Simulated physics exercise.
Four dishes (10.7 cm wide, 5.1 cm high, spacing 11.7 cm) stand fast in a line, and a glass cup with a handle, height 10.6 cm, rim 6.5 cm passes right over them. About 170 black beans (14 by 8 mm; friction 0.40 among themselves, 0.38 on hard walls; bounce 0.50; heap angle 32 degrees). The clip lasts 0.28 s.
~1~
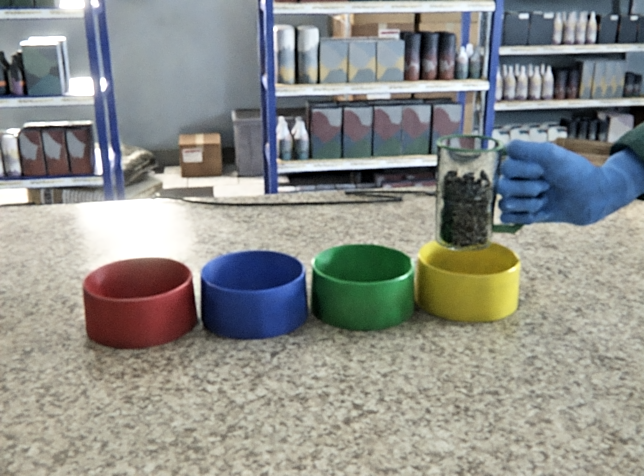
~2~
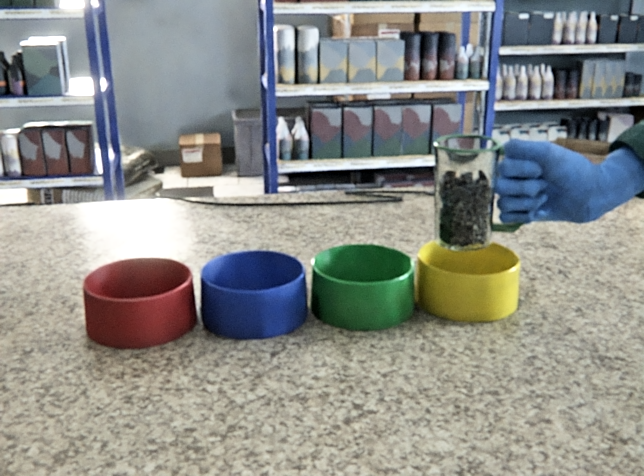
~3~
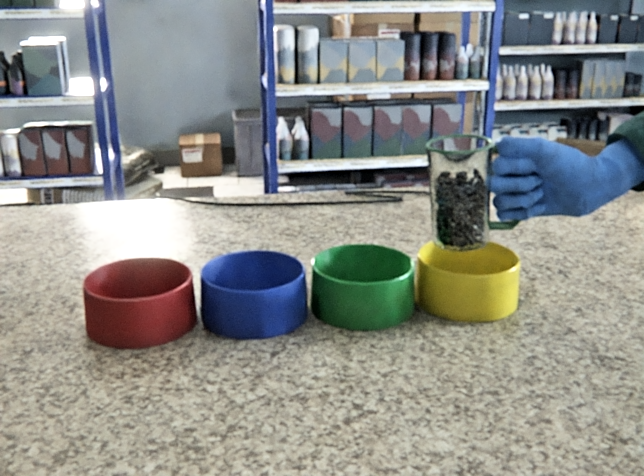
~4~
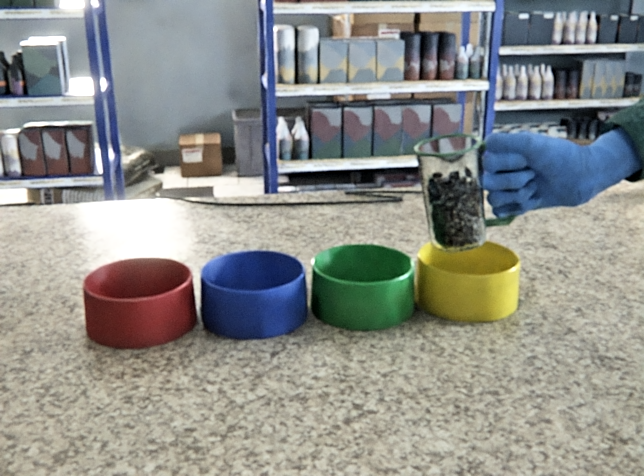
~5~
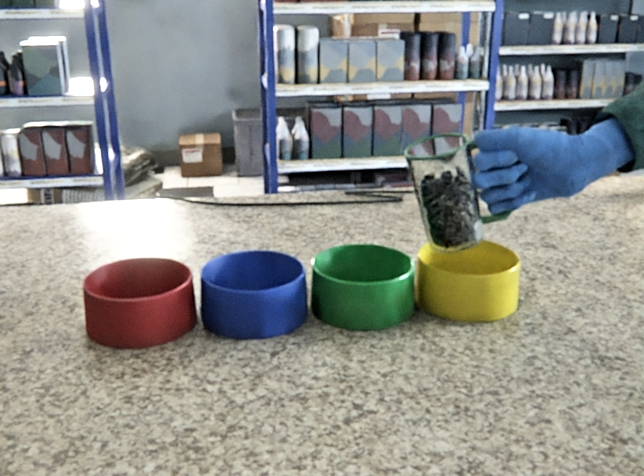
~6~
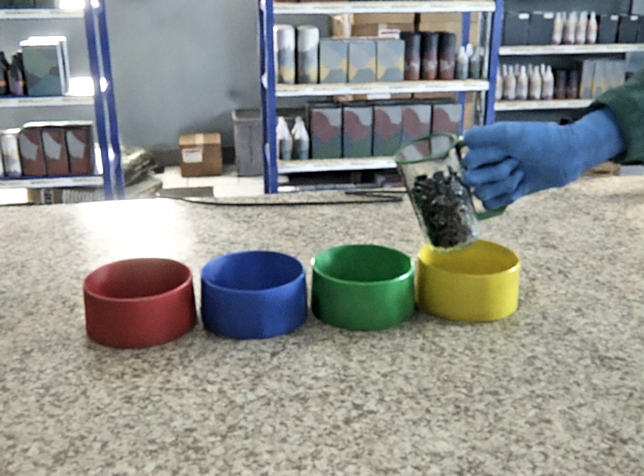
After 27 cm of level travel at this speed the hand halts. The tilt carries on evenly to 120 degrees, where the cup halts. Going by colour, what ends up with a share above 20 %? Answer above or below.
Red: Below, blue: Above, green: Below, yellow: Below, counter: Below.
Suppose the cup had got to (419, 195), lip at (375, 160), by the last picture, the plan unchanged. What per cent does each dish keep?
Red 100, blue 0, green 0, yellow 0.
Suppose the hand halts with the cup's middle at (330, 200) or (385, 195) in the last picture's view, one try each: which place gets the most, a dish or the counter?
The winner: Blue; green.
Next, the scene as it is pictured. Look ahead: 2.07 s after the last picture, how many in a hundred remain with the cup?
Some 0 per cent of the load.
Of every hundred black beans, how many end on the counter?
Some 5 per cent.
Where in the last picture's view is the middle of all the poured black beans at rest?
Near (236, 301).
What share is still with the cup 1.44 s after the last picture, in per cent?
About 5 per cent.
Then, 0.87 s after the last picture, tilt 99 degrees; cup holds 100 %.
Then, 1.44 s after the last picture, tilt 120 degrees; cup holds 5 %, blue 90 %.
Then, 2.07 s after the last picture, tilt 120 degrees; cup holds 0 %, blue 95 %.
In the end, red 0 %, blue 95 %, green 0 %, yellow 0 %, counter 5 %.
